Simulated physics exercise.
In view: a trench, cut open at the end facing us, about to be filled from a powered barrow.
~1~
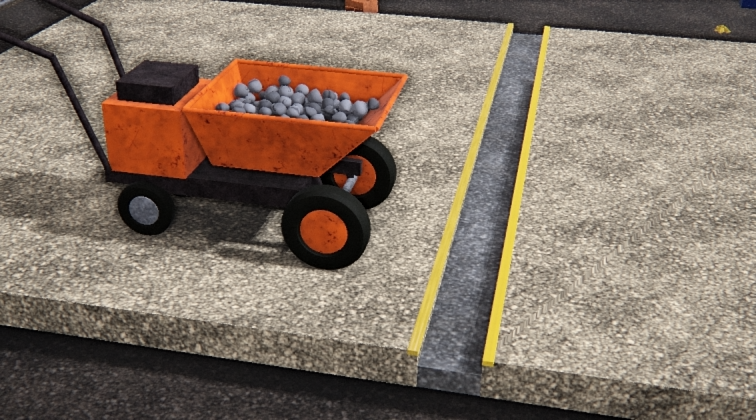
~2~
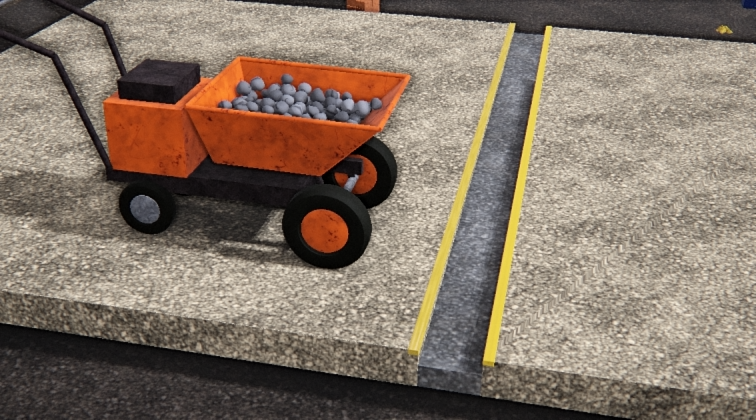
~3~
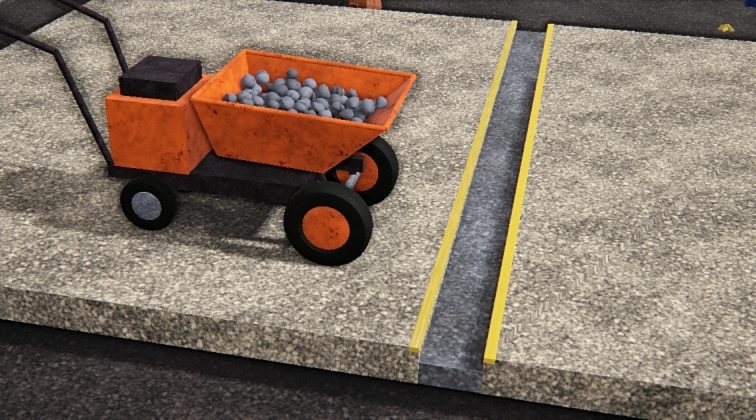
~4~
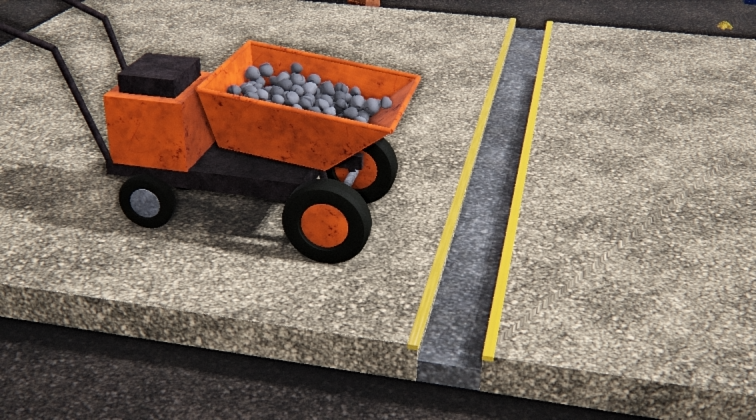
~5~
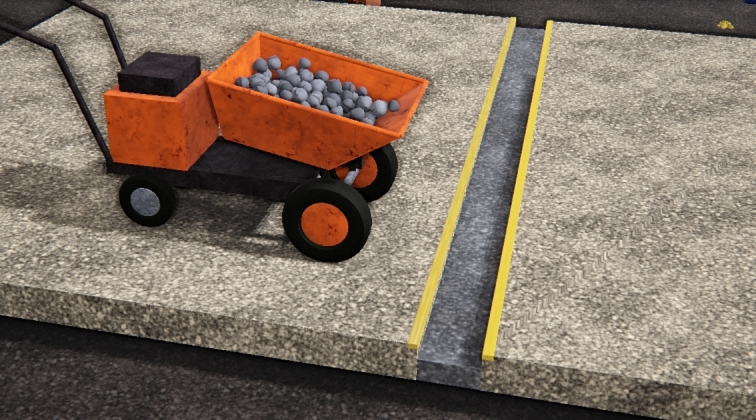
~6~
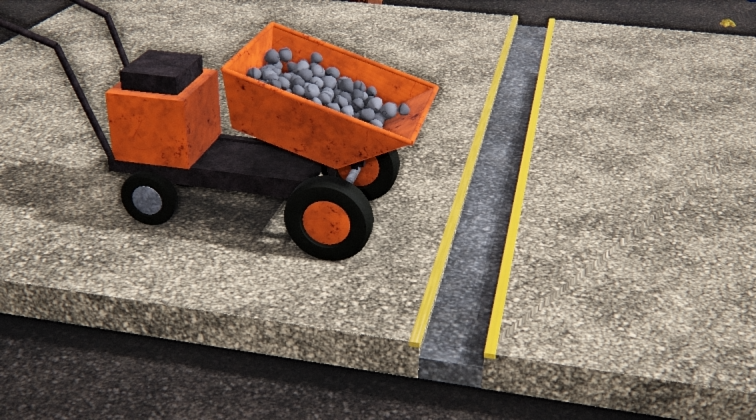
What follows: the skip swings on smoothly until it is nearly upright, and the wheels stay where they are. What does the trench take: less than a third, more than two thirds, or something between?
It catches between a third and two thirds.
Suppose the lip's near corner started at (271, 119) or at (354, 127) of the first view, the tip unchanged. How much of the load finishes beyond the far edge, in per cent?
Roughly 0 per cent, and 10 per cent.
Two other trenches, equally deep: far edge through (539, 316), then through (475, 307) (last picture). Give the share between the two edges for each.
Near 80 % and 30 %.
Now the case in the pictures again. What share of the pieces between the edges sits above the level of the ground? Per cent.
Roughly 50 in a hundred.
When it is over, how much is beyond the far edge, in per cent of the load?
Close to 25 per cent.
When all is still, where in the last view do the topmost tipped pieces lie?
Around (492, 232).
Soon after the last picture, skip tipped steeply; all in the skip.
A little later, skip tipped right over; most in the skip; about a quarter in or heaped over the trench; a stray few beyond it.
Later still, skip tipped right over; about a quarter in the skip; about half in or heaped over the trench; about a quarter beyond it.
At rest, skip tipped right over; about a quarter in the skip; about half in or heaped over the trench; about a quarter beyond it.
